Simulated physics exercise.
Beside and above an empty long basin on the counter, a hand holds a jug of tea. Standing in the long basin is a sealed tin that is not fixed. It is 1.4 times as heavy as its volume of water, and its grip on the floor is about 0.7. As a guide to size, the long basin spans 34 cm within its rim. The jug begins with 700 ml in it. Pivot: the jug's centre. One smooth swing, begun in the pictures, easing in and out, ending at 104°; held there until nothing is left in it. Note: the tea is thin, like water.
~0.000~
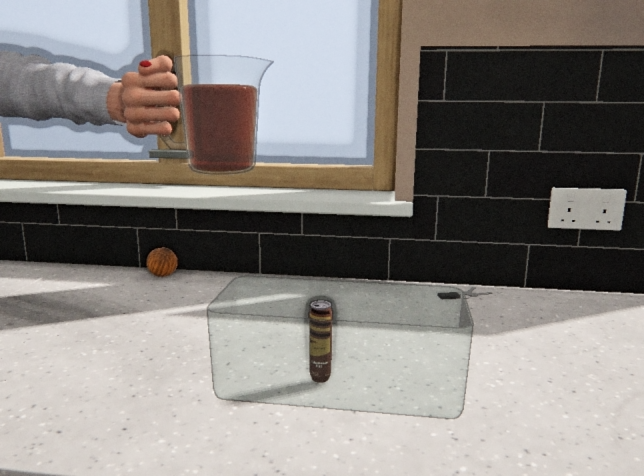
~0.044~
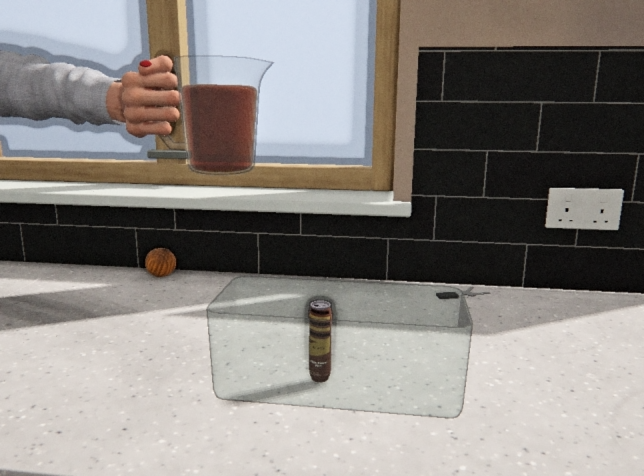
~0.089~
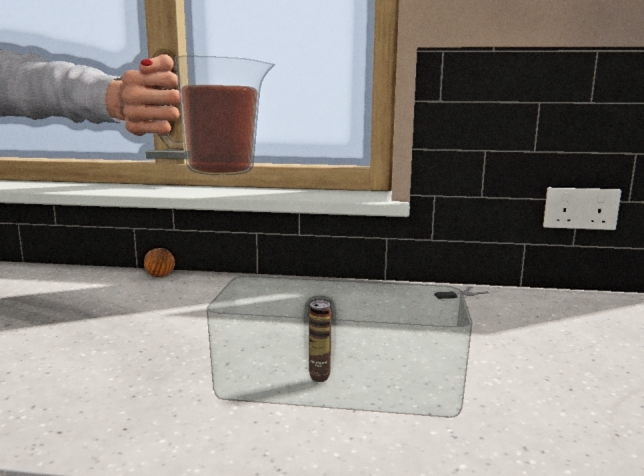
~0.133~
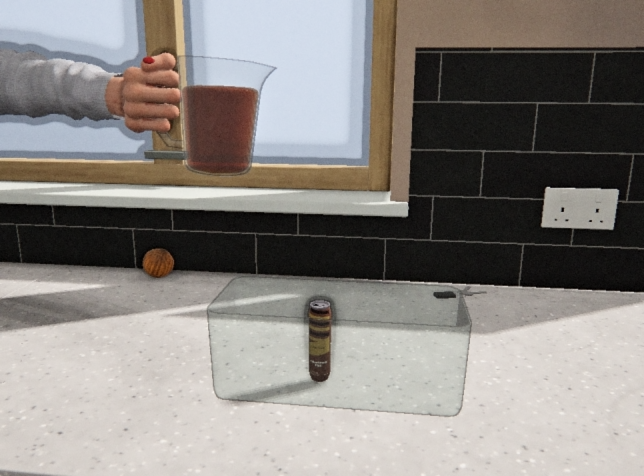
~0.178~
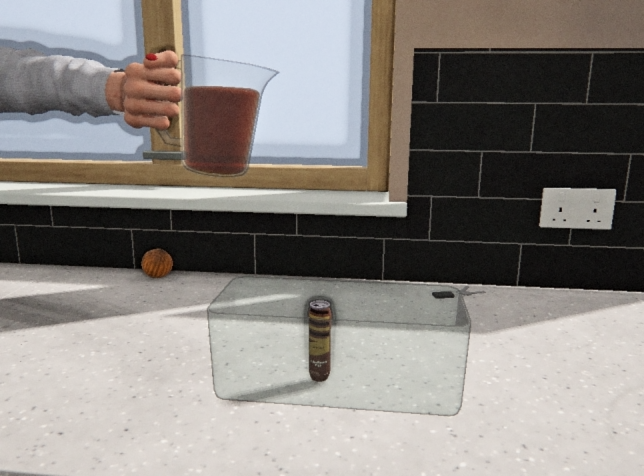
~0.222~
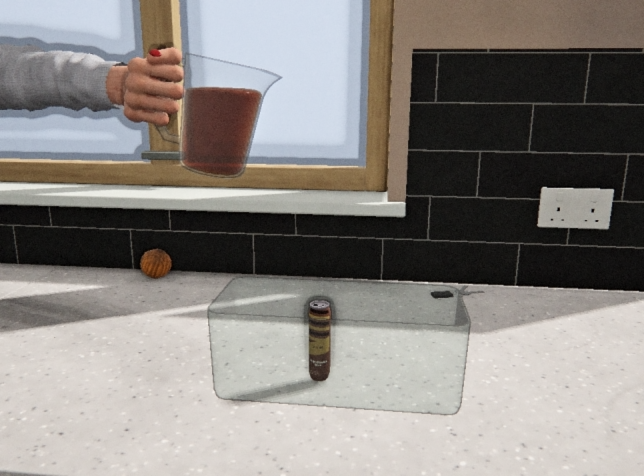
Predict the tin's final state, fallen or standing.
I predict it is standing.
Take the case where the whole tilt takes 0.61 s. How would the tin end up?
Outcome - the tin stays erect.
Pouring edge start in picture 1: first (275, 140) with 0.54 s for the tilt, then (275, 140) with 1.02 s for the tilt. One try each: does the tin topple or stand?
The tin overturns the first time and overturns the second time.
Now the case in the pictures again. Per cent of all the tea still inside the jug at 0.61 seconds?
Roughly 88 per cent.
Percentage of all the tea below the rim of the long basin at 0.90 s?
Around 30 per cent of the whole.
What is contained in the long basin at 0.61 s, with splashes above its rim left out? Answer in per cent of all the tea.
About 0 per cent.
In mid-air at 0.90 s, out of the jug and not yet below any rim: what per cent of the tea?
Near 34 per cent, I'd say.
Then, 0.61 s in, the tilt is 68° and 89 per cent is still to pour; the tin stands where it began.
Then, 0.90 s in, the tilt is 100° and 36 per cent is still to pour; the tin stands where it began.
Then, 1.20 s in, the tilt is 104° and 3 per cent is still to pour; the tin stands where it began.
Then, 1.52 s in, the tilt is 104° and 0 per cent is still to pour; the tin stands where it began.
Finally, the tin stands where it began.
